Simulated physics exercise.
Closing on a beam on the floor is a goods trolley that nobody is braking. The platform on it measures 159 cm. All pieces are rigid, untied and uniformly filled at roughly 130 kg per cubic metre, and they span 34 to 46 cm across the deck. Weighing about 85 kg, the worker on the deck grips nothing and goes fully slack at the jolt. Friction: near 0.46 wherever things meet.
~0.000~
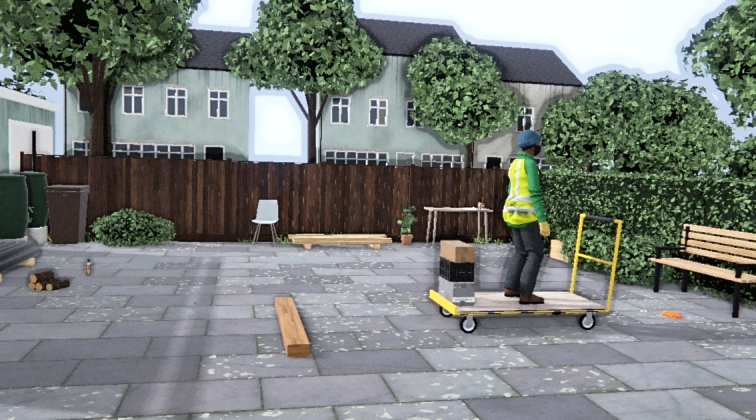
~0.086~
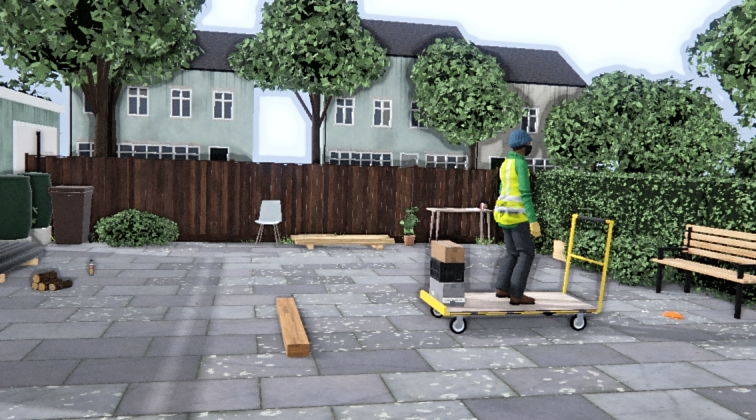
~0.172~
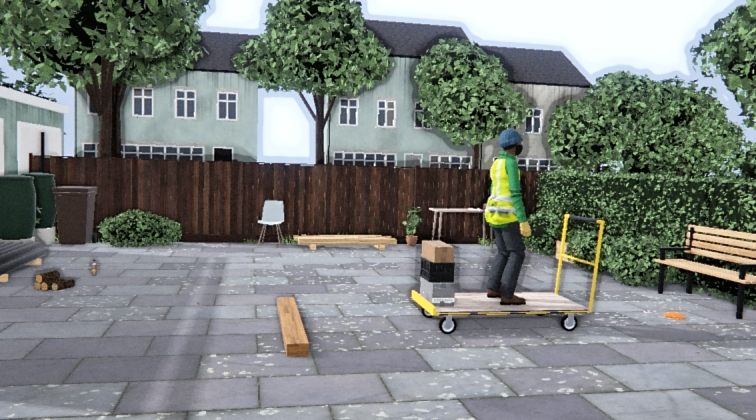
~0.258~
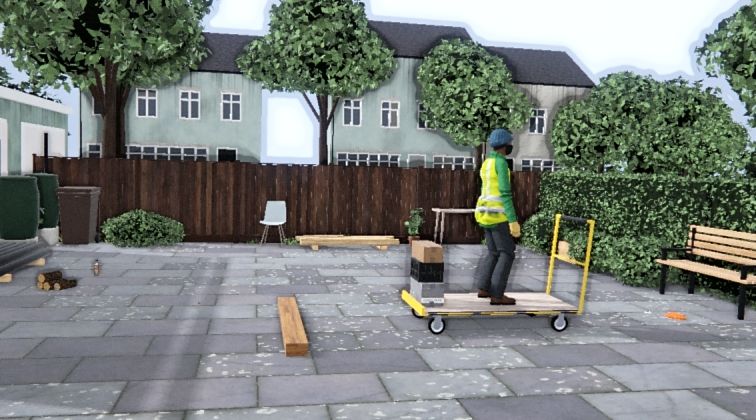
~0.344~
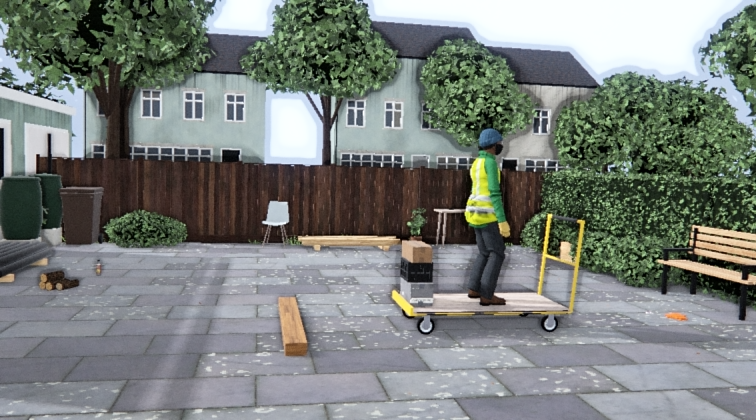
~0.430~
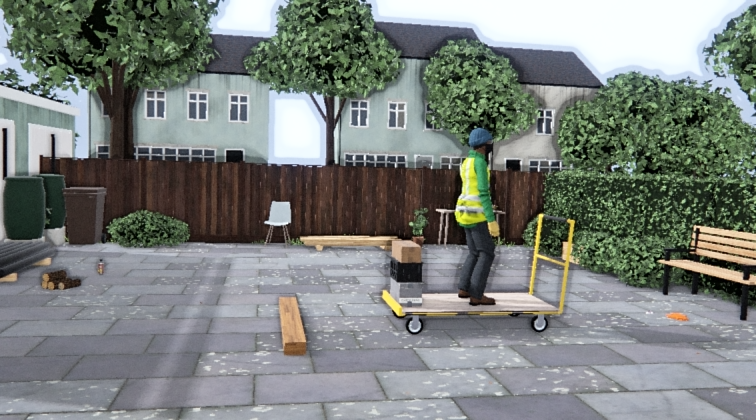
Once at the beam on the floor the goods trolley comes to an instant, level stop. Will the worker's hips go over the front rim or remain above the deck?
On the deck.
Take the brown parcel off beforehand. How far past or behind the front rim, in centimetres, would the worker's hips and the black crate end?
Then hips 40 behind, black 20 past.
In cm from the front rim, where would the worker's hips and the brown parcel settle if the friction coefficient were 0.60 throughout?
Hips 40 behind, brown 40 past.
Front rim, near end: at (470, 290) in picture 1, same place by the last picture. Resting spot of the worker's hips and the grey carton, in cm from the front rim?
The hips would end up 50 cm past the front rim, and the grey one 20 cm past it.
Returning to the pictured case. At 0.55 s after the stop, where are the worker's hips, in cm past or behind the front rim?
Roughly 40 cm behind it.
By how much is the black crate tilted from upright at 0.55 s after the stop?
Some 140°.
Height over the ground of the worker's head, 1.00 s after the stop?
The head is roughly 40 cm up.
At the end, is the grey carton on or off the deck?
End result - grey: Stays.
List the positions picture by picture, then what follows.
In the first frame, hips (521, 213), black crate (456, 269), rim corner (456, 311); 0 cm covered, 151 to go.
In the second frame, hips (512, 214), black crate (447, 269), rim corner (445, 311); 11 cm covered, 140 to go.
In the third frame, hips (503, 214), black crate (437, 269), rim corner (435, 311); 21 cm covered, 130 to go.
In the fourth frame, hips (493, 213), black crate (427, 270), rim corner (423, 312); 32 cm covered, 119 to go.
In the fifth frame, hips (483, 213), black crate (416, 270), rim corner (412, 312); 42 cm covered, 108 to go.
In the sixth frame, hips (473, 213), black crate (406, 269), rim corner (400, 312); 53 cm covered, 98 to go. Speed about 1.2 m/s.
After 1.23 s the deck stops.
After 1.48 s the worker's hips are 48 cm behind the rim, near (342, 235) in the last picture's view.
After 1.78 s the worker's hips are 42 cm behind the rim, near (335, 282) in the last picture's view.
After 2.23 s the worker's hips are 45 cm behind the rim, near (338, 290) in the last picture's view.
When all is still (4.1 s), past the rim, black crate and brown parcel; behind it, grey carton and the worker's hips.
